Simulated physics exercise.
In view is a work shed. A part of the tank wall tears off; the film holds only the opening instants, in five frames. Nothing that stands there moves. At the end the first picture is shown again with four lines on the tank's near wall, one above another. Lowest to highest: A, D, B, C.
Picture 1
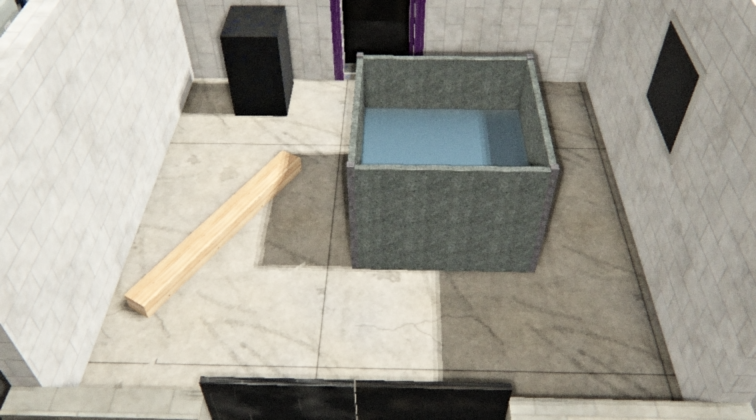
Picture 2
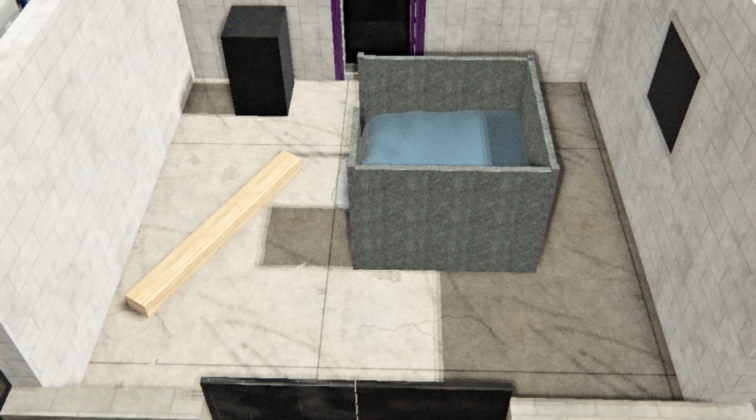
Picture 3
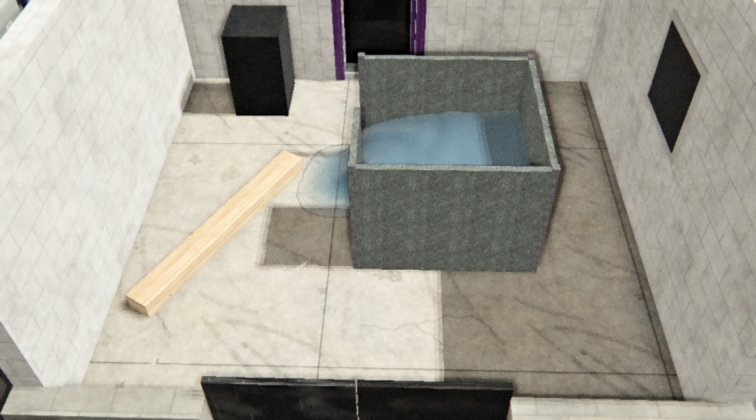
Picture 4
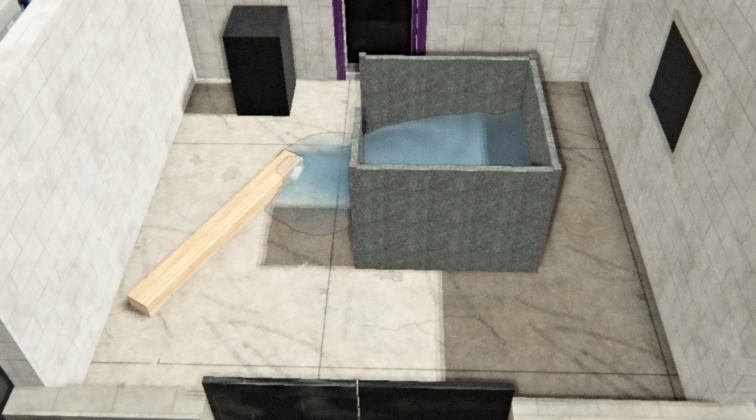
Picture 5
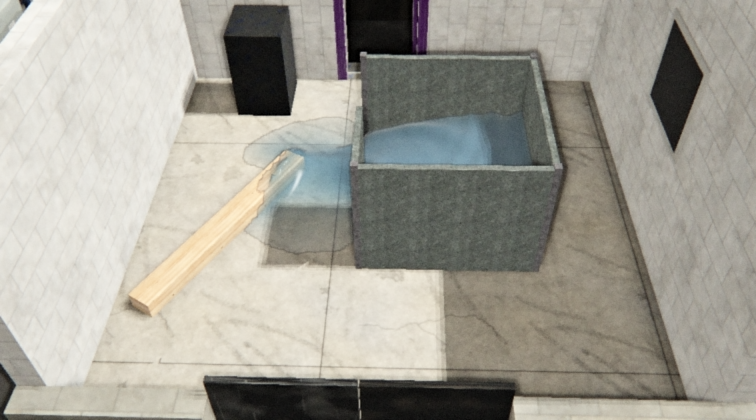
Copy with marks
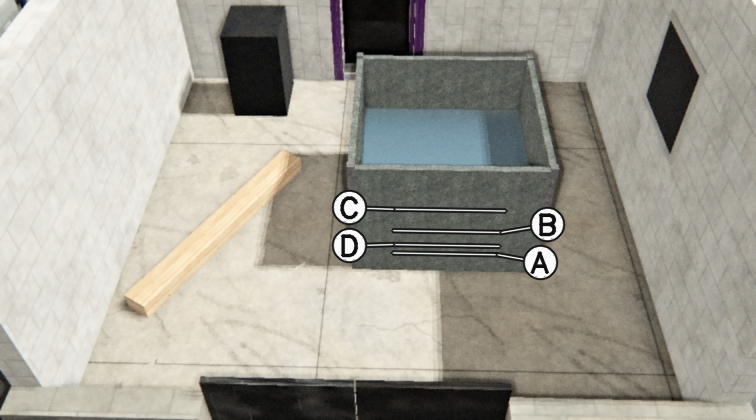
In a work shed, water pours from a tank's left side and spreads around a plank.
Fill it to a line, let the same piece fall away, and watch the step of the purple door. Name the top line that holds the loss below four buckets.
C is the one.
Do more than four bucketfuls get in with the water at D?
No, that is safe.
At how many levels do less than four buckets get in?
All four.
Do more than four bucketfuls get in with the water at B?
No.
On the marked copy, A at (445, 253); B at (447, 231); C at (449, 210); D at (446, 245); from the bottom up A, D, B, C.
Choosing A, nothing gets over.
Choosing B, nothing gets over.
Choosing C, a bucket or two gets in.
Choosing D, nothing gets over.
